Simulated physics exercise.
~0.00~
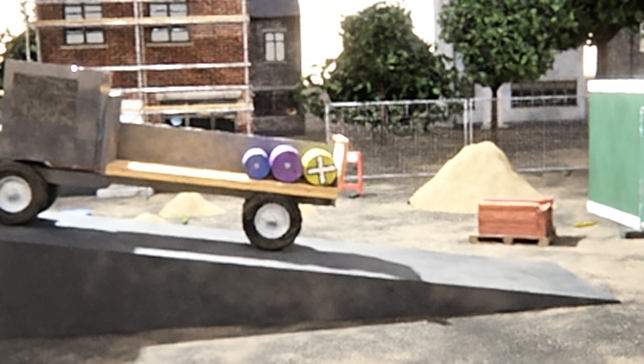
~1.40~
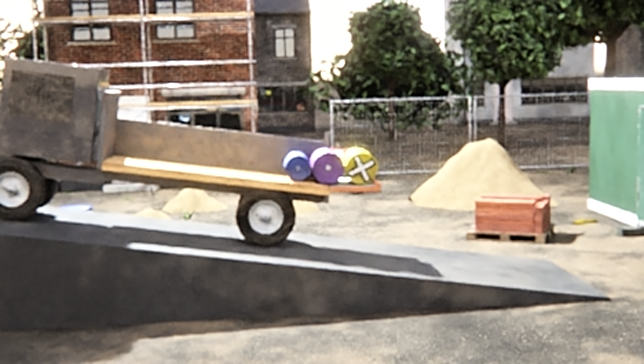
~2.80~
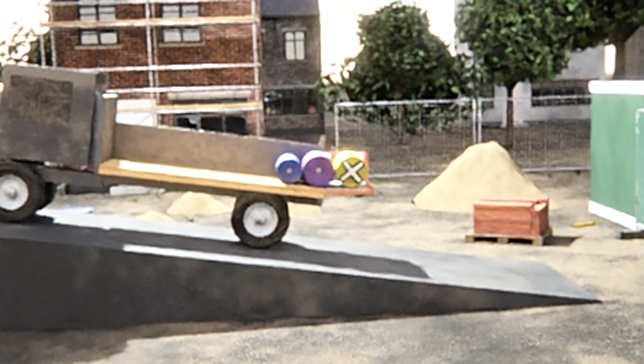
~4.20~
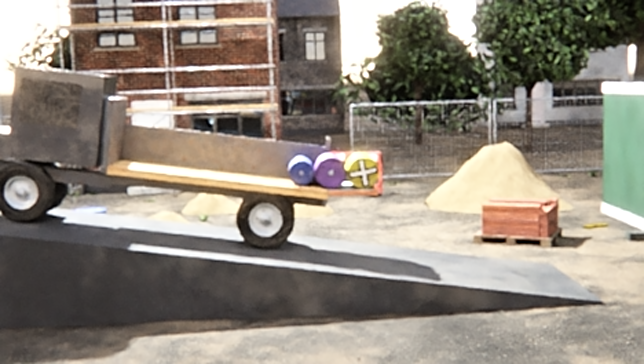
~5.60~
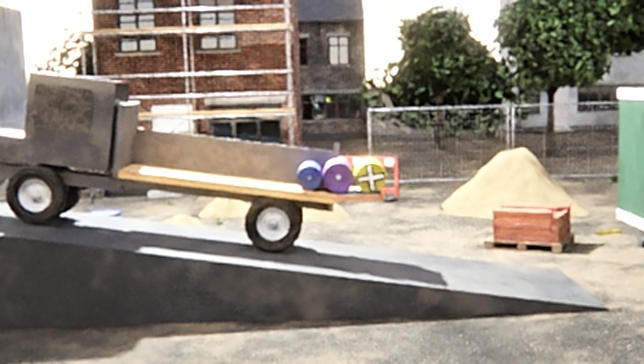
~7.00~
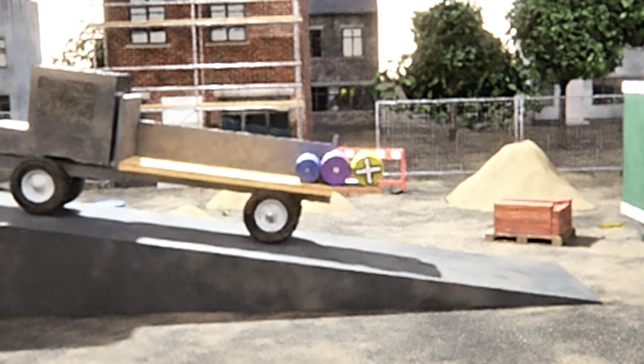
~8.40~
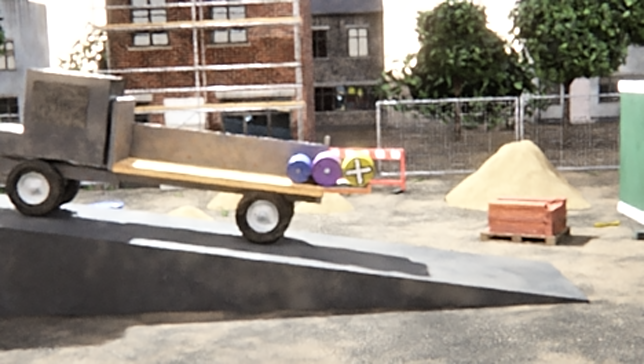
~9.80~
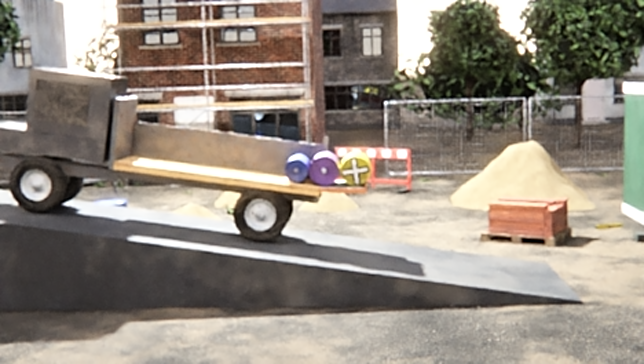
The clip shows a pick-up parked on a ramp, its tailgate lowered, as blue, purple and yellow kegs roll a short way right toward the open end, then shift slightly back and forth before settling side by side, with all three still aboard.
